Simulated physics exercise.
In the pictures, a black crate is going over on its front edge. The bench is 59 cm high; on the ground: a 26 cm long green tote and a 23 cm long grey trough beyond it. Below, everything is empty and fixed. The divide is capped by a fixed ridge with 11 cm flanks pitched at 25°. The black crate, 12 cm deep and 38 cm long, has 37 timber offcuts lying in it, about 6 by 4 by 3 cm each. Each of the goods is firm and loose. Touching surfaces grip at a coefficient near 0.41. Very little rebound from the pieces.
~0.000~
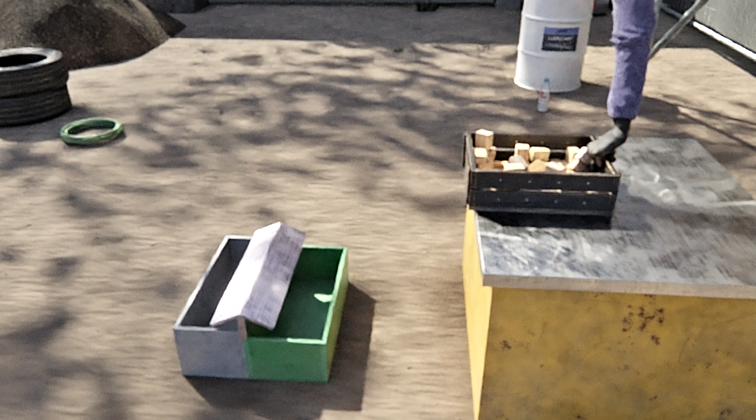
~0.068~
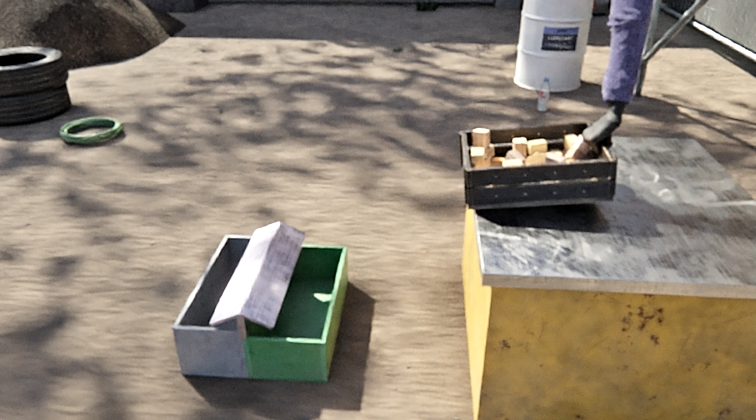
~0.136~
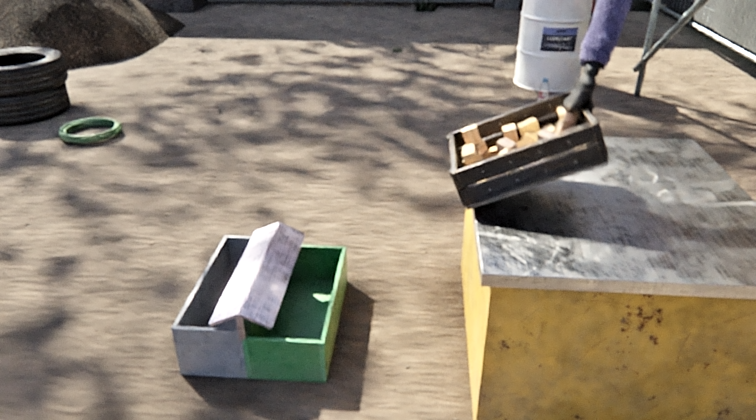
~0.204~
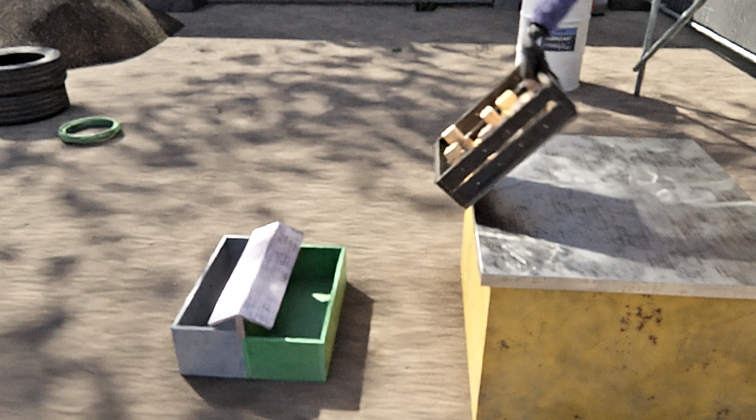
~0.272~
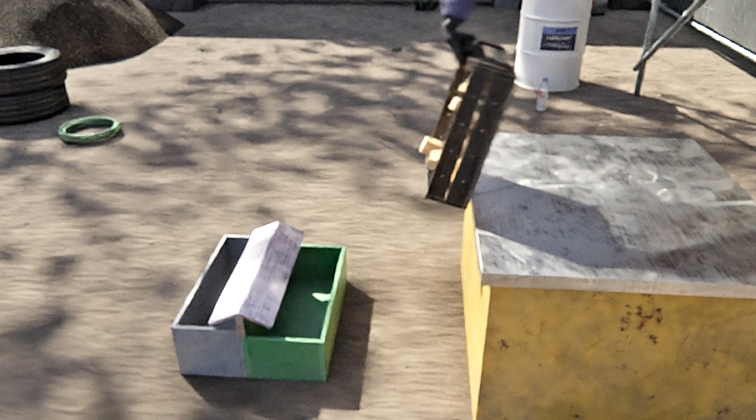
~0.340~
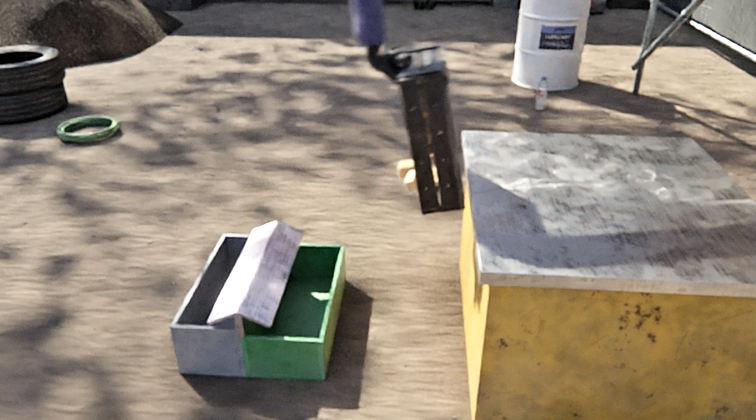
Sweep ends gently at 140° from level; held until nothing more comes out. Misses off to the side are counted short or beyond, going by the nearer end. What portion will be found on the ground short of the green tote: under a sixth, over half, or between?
On the ground short of the green tote: A sixth up to half of the load.
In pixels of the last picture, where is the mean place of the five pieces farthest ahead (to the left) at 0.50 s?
Near (302, 169) in pixels.
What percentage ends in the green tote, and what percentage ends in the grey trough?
About 45 and 5 per cent.
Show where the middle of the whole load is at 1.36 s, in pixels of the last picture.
Centre: Approx. (314, 311).
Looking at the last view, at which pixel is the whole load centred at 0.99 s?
Estimated middle - around (306, 310).
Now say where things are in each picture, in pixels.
In the first picture (each is followed by its nearest rim corner in this view), black crate, (615, 175); grey trough, (239, 331); 0° from level; none out.
Black crate, (611, 160); 7° from level, in the second picture.
Black crate, (591, 123); 24° from level, in the third picture.
Black crate, (543, 85); 48° from level, in the fourth picture.
Black crate, (471, 68); 75° from level, in the fifth picture.
Black crate, (399, 85); grey trough, (236, 329); 101° from level; 2 out, the lowest offcut at (413, 180), in the sixth picture.
After 0.50 s, tilt 139°; 2 still in the black crate and 35 in the air.
After 0.71 s, tilt 140°; 15 in the green tote, 1 in the grey trough, 9 on the ground short of the green tote, 1 on the ground beyond the grey trough and 11 in the air.
After 0.99 s, tilt 140°; 16 in the green tote, 2 in the grey trough, 13 on the ground short of the green tote, 5 on the ground beyond the grey trough and 1 in the air.
Outcome (at 1.36 s), 17 in the green tote, 2 in the grey trough, 13 on the ground short of the green tote and 5 on the ground beyond the grey trough. Asked share, 13 of 37, 35 per cent.
